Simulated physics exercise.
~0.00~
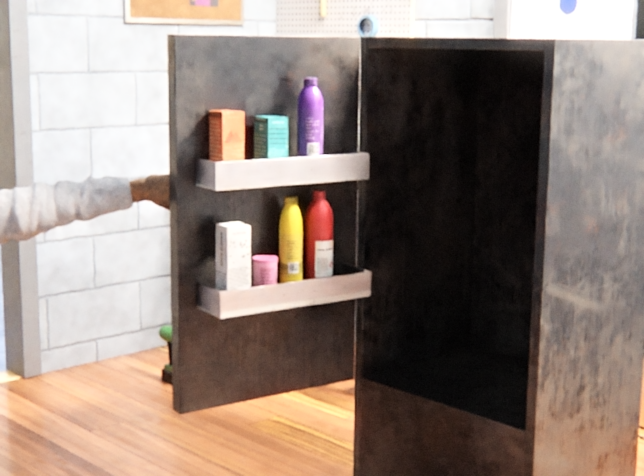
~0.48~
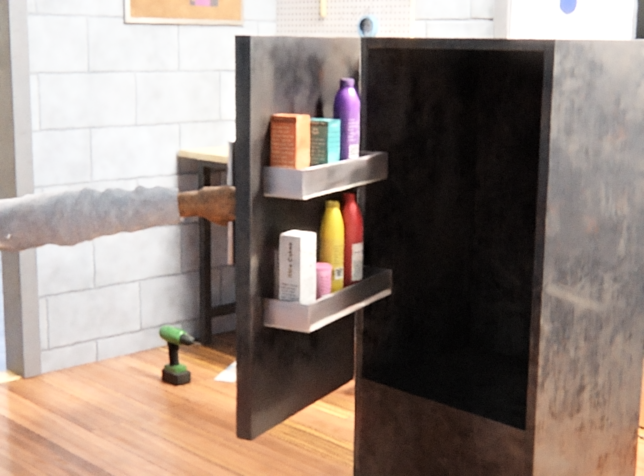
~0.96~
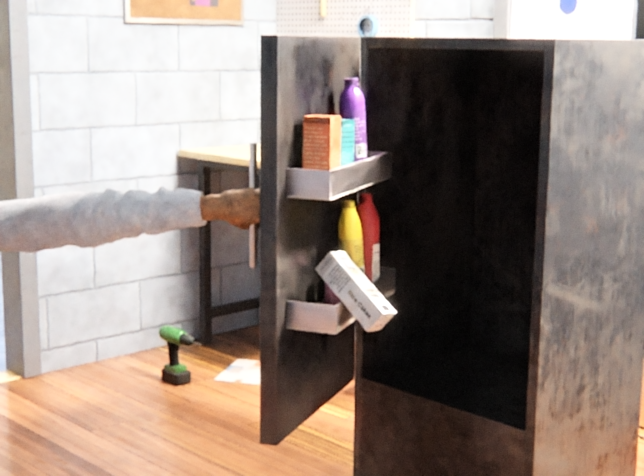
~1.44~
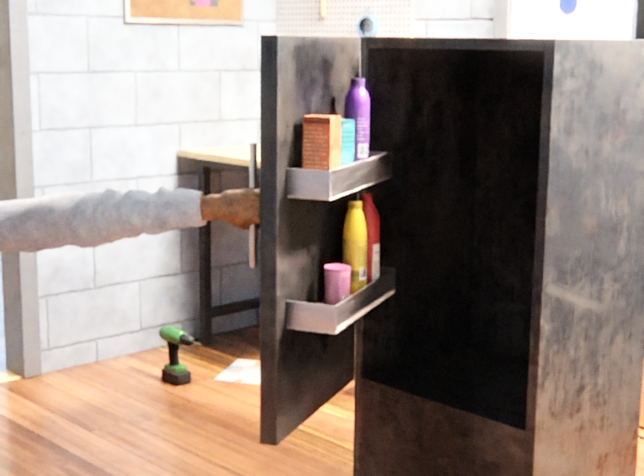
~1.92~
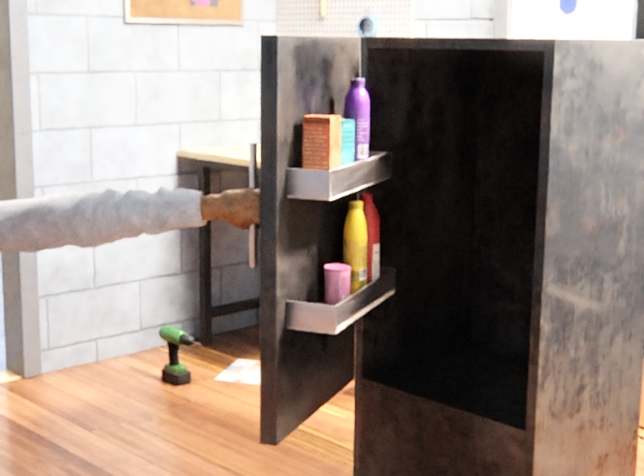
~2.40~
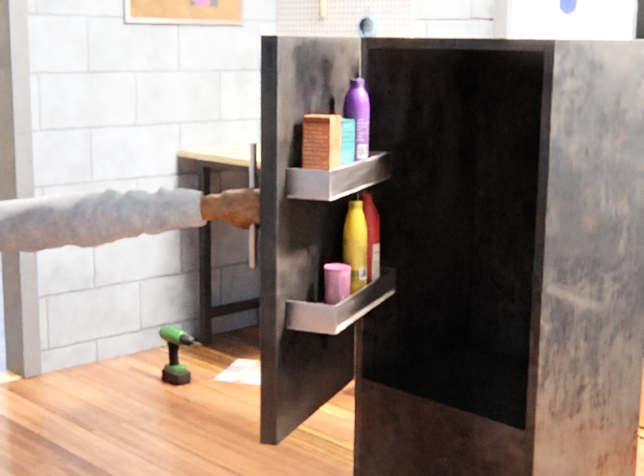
A dark locker door with bottles and cartons on two racks swung rightward, pushed by a hand, and stopped partly open; the white carton tipped over the lower rail and dropped out of sight, while the other items stayed on their racks.
